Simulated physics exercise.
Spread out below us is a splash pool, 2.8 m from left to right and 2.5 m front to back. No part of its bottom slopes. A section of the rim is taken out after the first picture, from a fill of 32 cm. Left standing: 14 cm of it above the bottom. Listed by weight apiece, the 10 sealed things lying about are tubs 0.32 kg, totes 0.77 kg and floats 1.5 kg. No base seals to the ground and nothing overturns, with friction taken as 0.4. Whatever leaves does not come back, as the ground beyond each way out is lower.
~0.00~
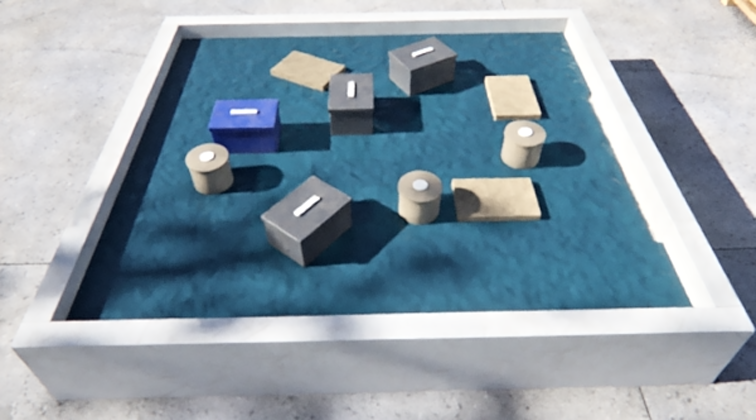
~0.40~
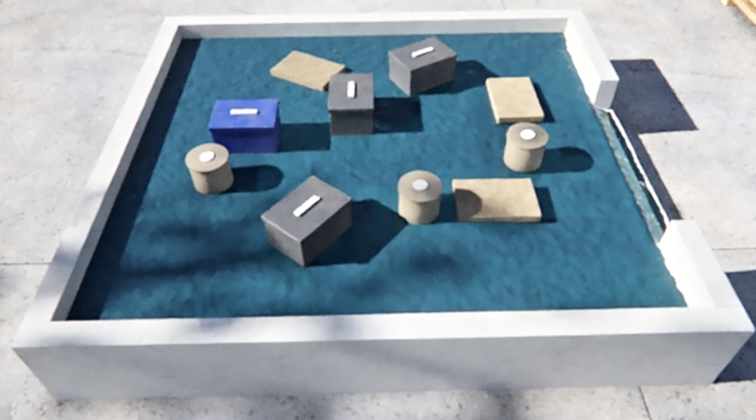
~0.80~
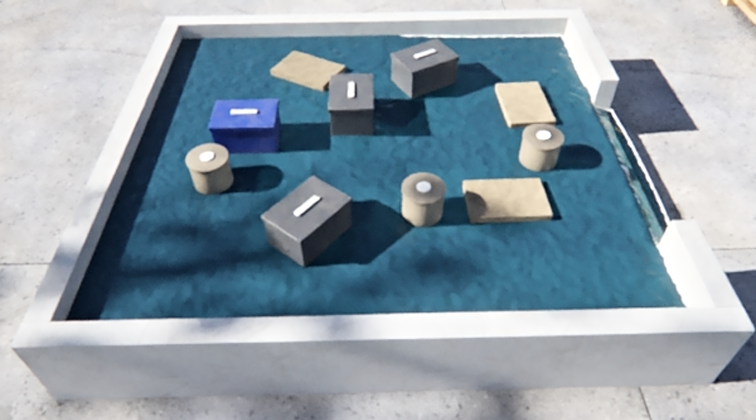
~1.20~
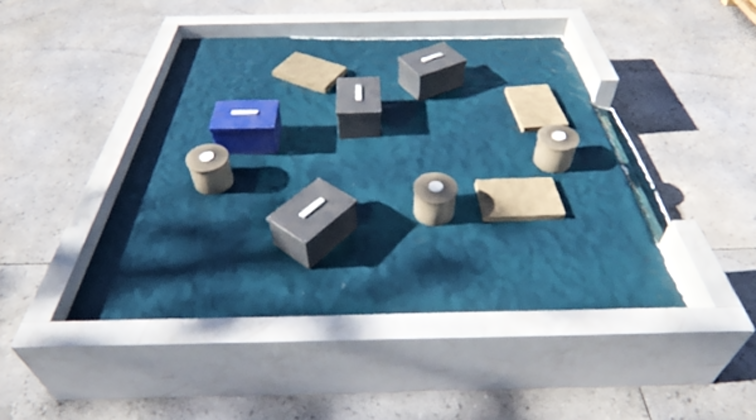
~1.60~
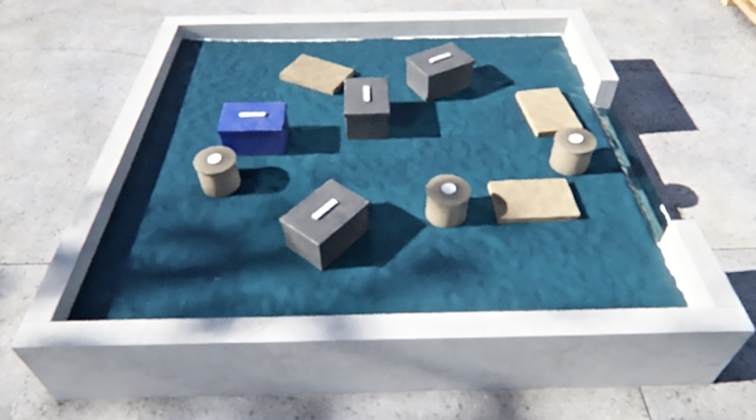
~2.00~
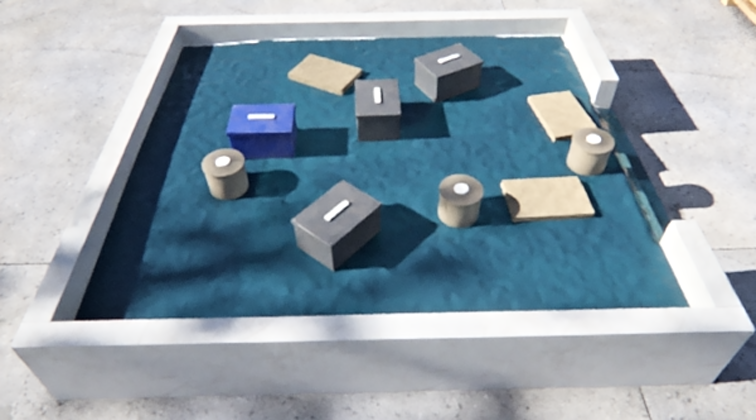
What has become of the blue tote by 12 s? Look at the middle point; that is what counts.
It is going to be left in the pool.
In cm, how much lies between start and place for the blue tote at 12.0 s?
Some 40 cm, give or take.
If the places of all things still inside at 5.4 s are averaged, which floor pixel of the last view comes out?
(383, 184).
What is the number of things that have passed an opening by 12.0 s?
Tally so far: 3.
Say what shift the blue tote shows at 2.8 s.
Shift by then: About 10 cm.
After 2.8 s the blue tote is near (268, 121), 0.1 m from its start, afloat; 0 of 10 are out; 10 afloat.
After 5.4 s the blue tote is near (282, 125), 0.2 m from its start, afloat; 3 of 10 are out; 7 afloat.
After 8.0 s the blue tote is near (290, 129), 0.3 m from its start, afloat; 3 of 10 are out; 7 afloat.
After 12.0 s the blue tote is near (309, 132), 0.4 m from its start, afloat; 3 of 10 are out; 7 afloat.
